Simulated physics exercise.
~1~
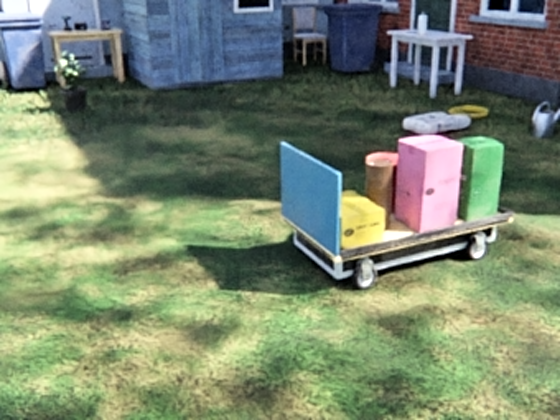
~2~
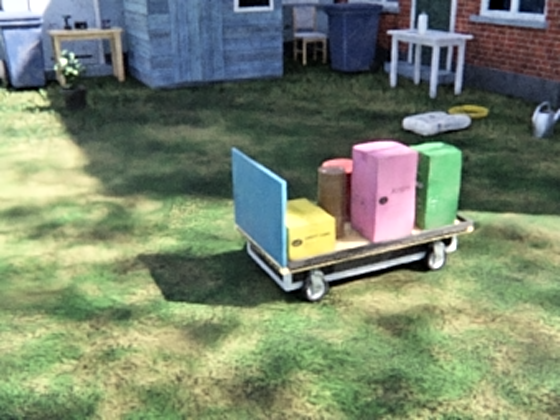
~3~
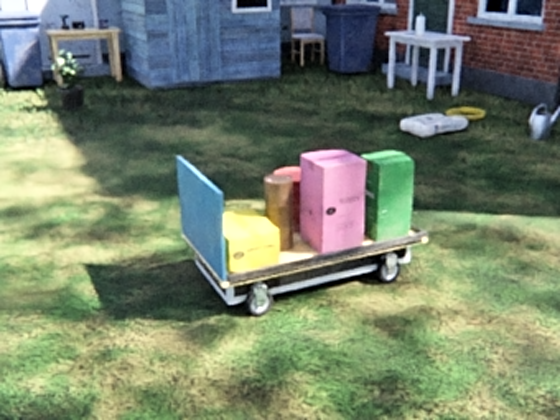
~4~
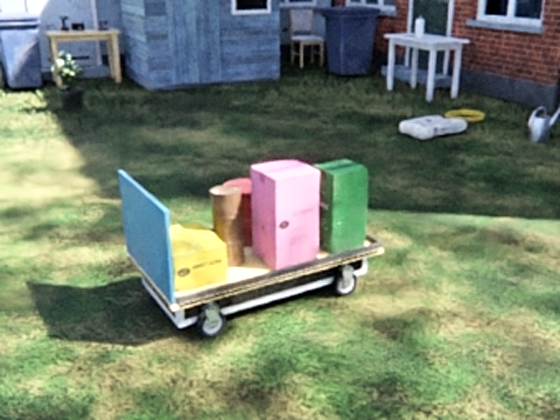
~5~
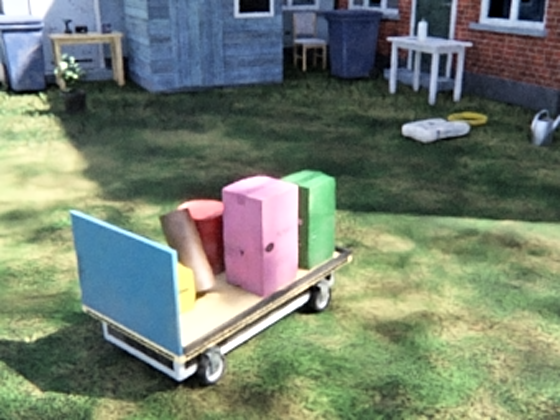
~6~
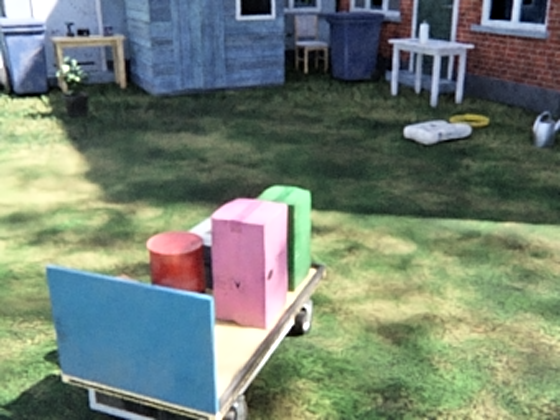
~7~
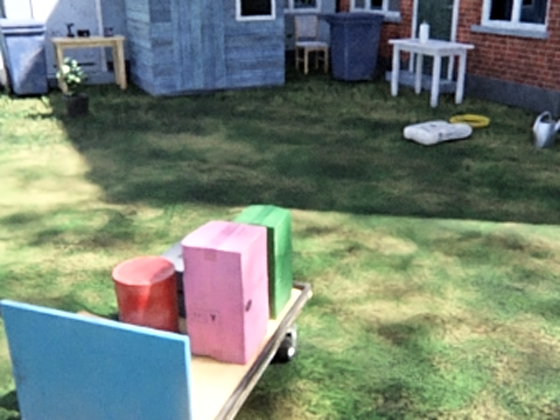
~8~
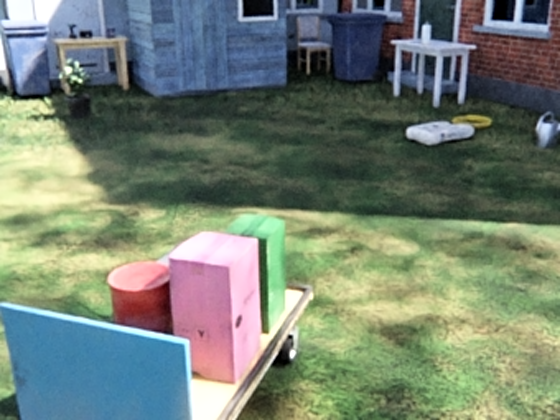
At first, a flat cart with a blue board at its front rolls leftward across a sunny lawn, carrying a yellow box, a brown canister, a red pail, a pink box and a green box, all upright. It comes gradually nearer, its load looking steady. Then the cart begins turning toward the viewer, and the brown canister tilts over beside the red pail. As the turn continues, the canister and yellow box drop out of sight behind the board. Finally, the cart comes to rest at the lower left, with the pail, pink box and green box still standing.
